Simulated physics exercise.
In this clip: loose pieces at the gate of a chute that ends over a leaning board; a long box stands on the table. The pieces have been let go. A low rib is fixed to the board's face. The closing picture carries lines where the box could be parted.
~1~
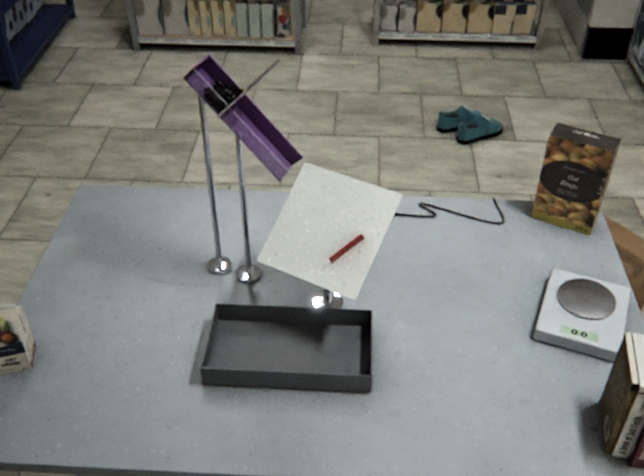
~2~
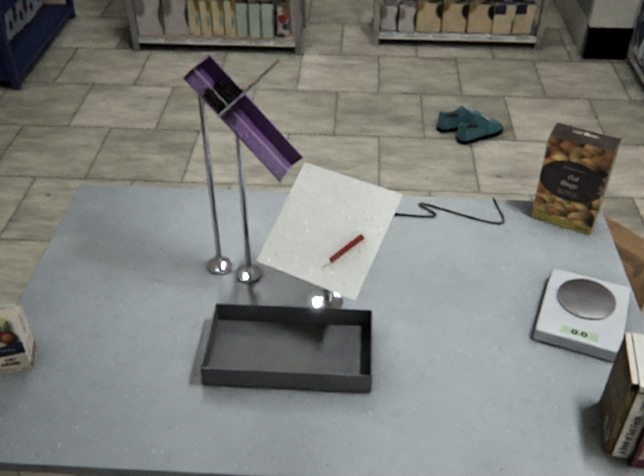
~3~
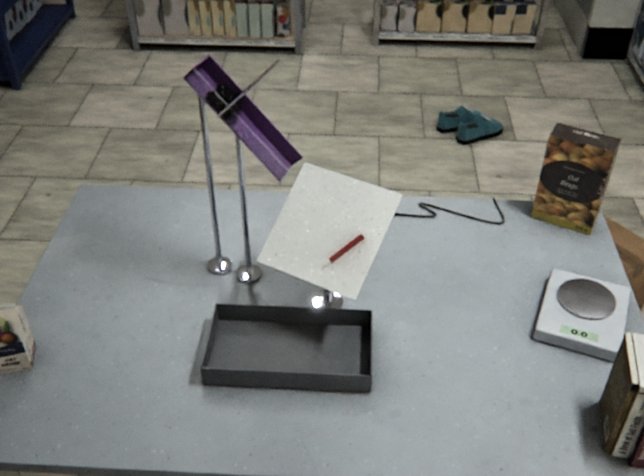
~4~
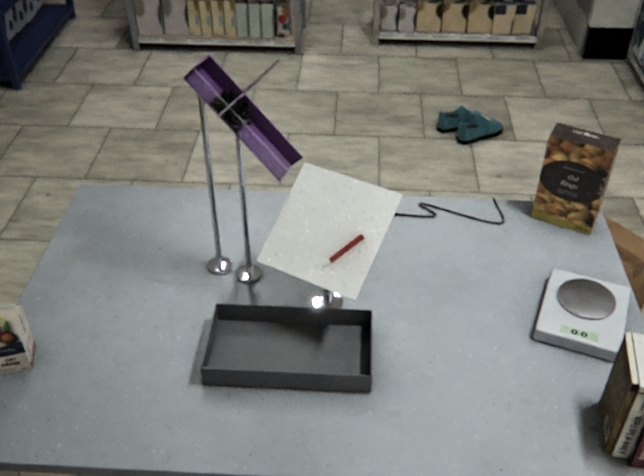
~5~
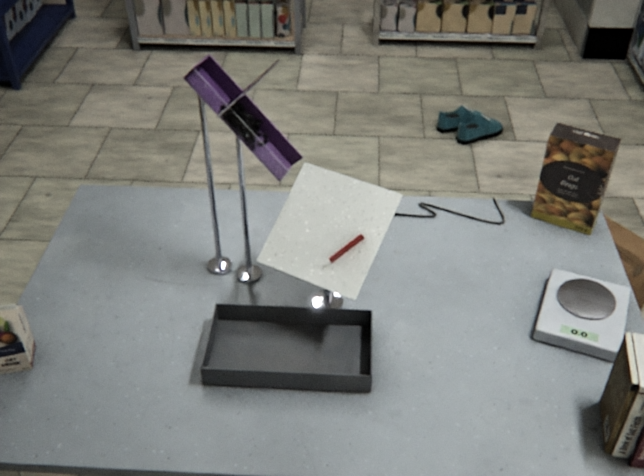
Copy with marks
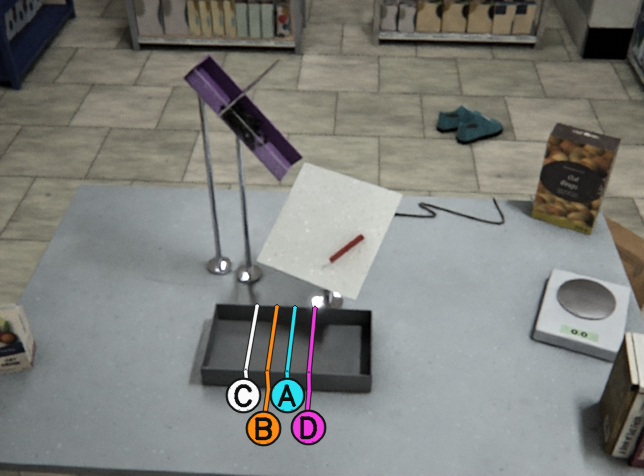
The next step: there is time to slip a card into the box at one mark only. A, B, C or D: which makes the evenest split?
A beats the others.
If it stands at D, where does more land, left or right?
More lands on the left.
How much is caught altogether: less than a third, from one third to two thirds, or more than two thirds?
More than two thirds.
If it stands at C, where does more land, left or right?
More lands on the right.
On the marked copy, line A crosses the front rim at (287, 372); line B crosses the front rim at (267, 371); line C crosses the front rim at (245, 370); line D crosses the front rim at (308, 373).
With A, of what is caught, roughly half on the left of the divider, roughly half on the right.
With B, of what is caught, roughly a quarter on the left of the divider, the larger part on the right.
With C, of what is caught, about a tenth on the left of the divider, almost all on the right.
With D, of what is caught, almost all on the left of the divider, about a tenth on the right.
